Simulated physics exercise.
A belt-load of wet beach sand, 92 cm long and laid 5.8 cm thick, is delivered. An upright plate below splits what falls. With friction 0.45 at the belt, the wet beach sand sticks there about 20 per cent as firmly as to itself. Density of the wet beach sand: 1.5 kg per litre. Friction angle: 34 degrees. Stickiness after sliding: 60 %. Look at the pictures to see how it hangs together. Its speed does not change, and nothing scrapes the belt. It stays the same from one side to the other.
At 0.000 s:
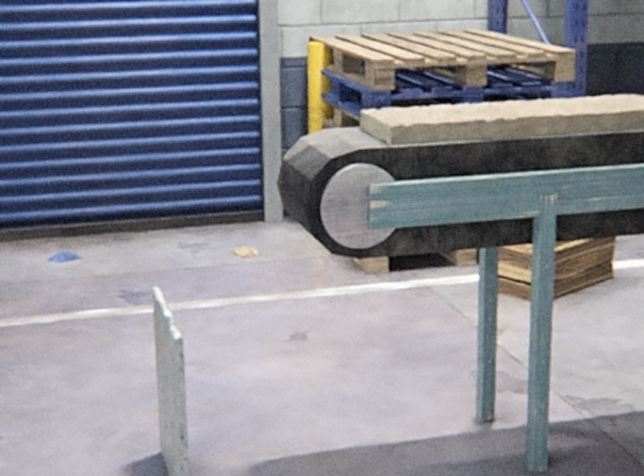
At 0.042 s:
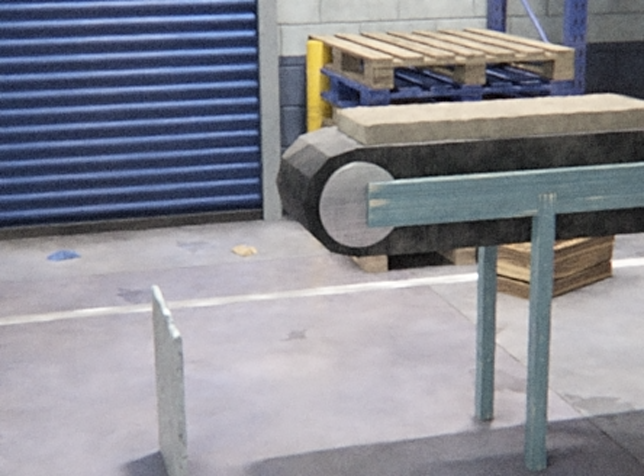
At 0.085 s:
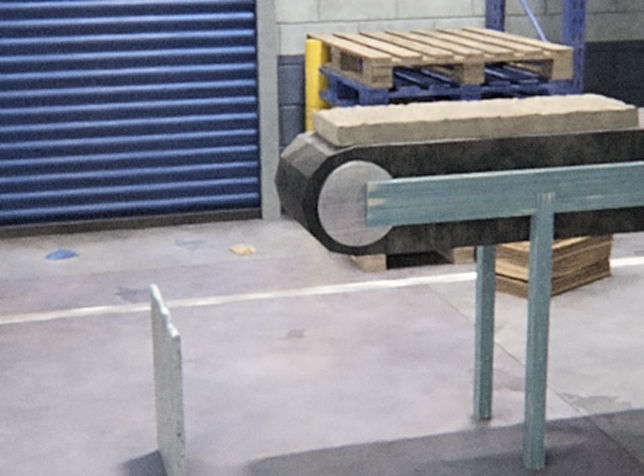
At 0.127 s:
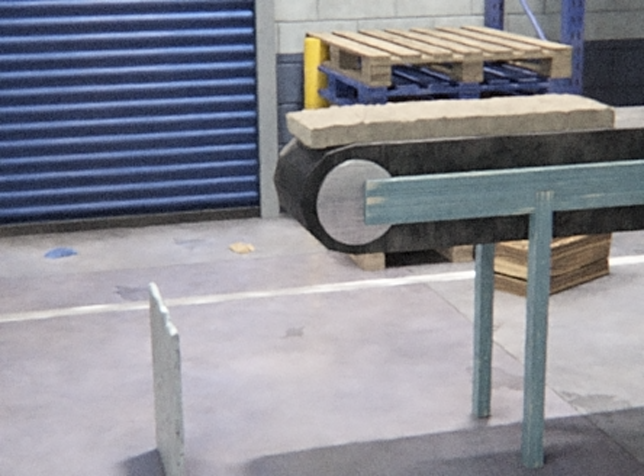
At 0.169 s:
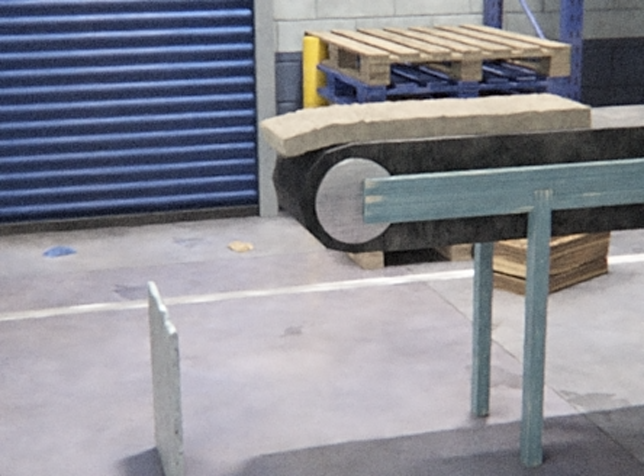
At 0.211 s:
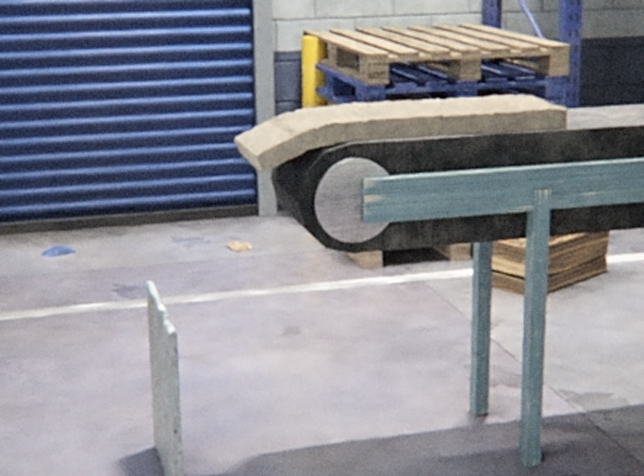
A long, pale tan slab of wet sand rides leftward at a steady pace on a black conveyor belt, its front edge passing over the rounded end and bending downward as it overhangs. The belt has a grey roller and teal frame and legs, with a thin pale upright plate at lower left. Behind, a warehouse seen from the side holds a blue shutter, yellow post and wooden pallets, the view nearly still.
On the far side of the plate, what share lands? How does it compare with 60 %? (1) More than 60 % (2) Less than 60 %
1, more than 60 %.
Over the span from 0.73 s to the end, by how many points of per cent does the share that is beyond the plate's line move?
The change comes out at around 30 %.
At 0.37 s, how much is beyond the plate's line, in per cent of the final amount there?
Roughly 0 percent.
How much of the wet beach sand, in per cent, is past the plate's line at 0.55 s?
The share is roughly 30 per cent.
After 0.37 s, 0 % is beyond the plate's line.
After 0.55 s, 32 % is beyond the plate's line.
After 0.73 s, 66 % is beyond the plate's line.
After 0.91 s, 97 % is beyond the plate's line.
After 2.03 s, 97 % is beyond the plate's line.
